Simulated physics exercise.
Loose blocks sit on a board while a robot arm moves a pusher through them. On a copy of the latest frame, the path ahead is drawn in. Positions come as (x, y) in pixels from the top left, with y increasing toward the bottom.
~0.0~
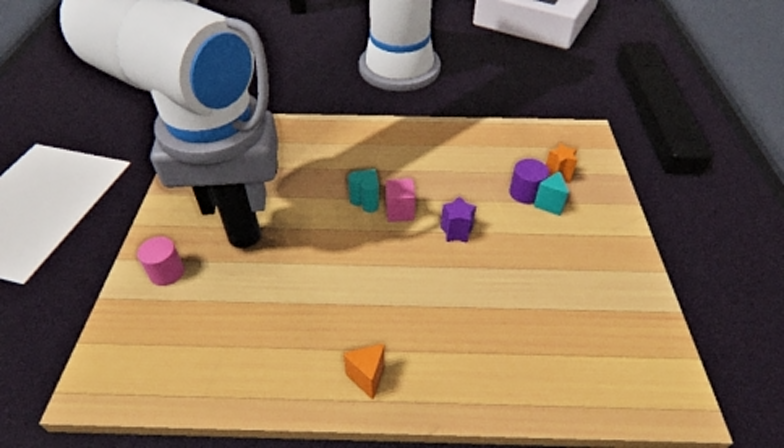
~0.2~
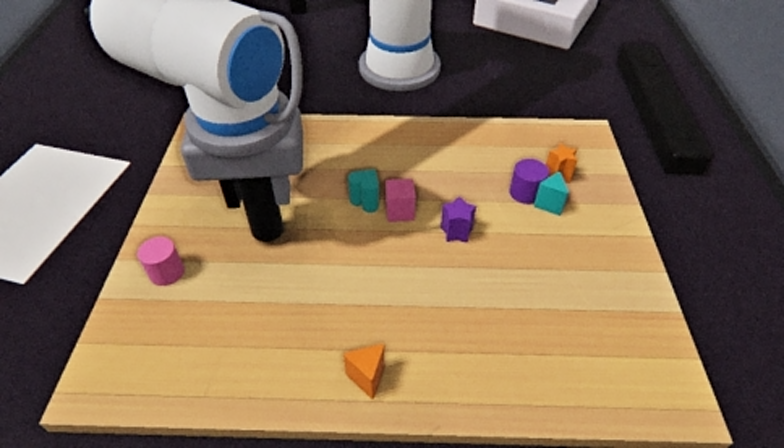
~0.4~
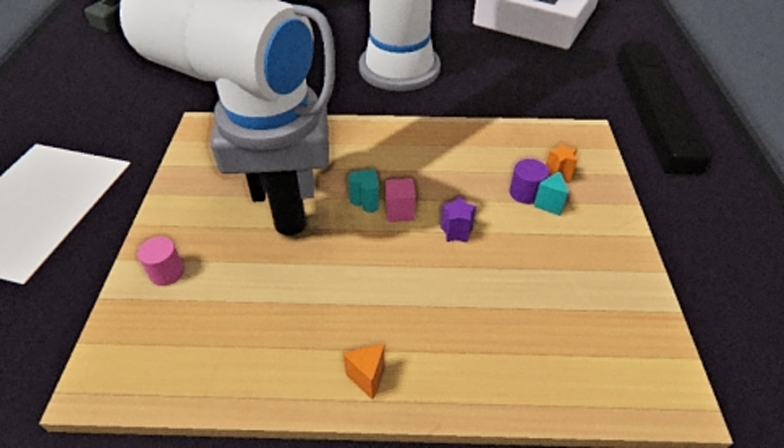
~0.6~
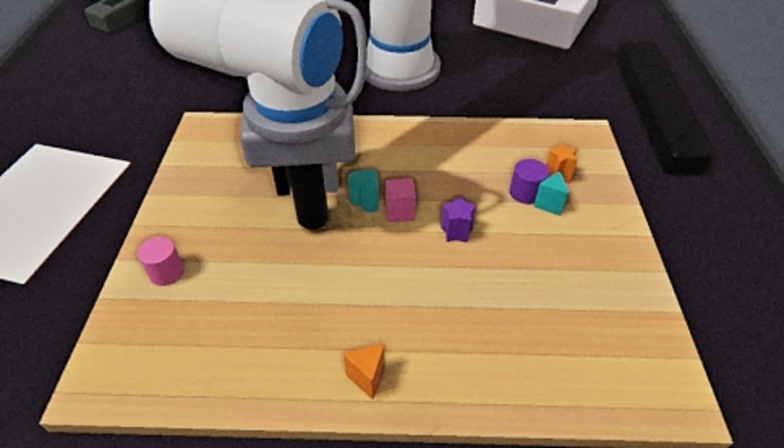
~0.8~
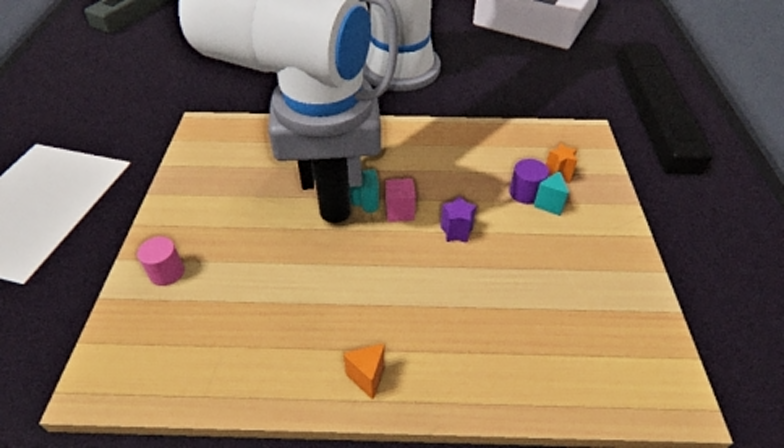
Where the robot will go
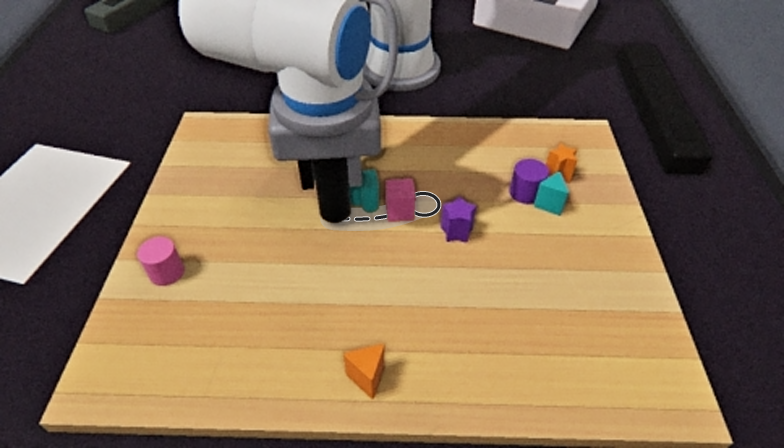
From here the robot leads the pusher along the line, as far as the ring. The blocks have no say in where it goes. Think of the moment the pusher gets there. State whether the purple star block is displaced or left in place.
Stays put.
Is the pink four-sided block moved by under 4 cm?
No, that is not how it ends up.
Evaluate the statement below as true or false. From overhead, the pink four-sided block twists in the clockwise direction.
That statement is not accurate.
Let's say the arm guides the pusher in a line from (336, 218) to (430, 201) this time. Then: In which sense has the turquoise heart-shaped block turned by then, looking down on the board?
It is turned anticlockwise.
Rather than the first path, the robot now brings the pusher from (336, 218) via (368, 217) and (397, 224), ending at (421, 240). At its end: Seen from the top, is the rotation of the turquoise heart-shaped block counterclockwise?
Yes - that is the case.
Path on the board, from (336, 218) by way of (367, 219) and (397, 214) to (424, 204).
On the path given first. One third of the way, pusher (367, 212); turquoise heart-shaped block (371, 177), turned 30° anticlockwise.
Two thirds of the way, pusher (398, 207); turquoise heart-shaped block (375, 175), turned 55° anticlockwise; pink four-sided block (423, 179), turned 20° anticlockwise.
At the end, pusher (424, 198); turquoise heart-shaped block (375, 175), turned 55° anticlockwise; pink four-sided block (447, 168), turned 35° anticlockwise; purple star block in place.
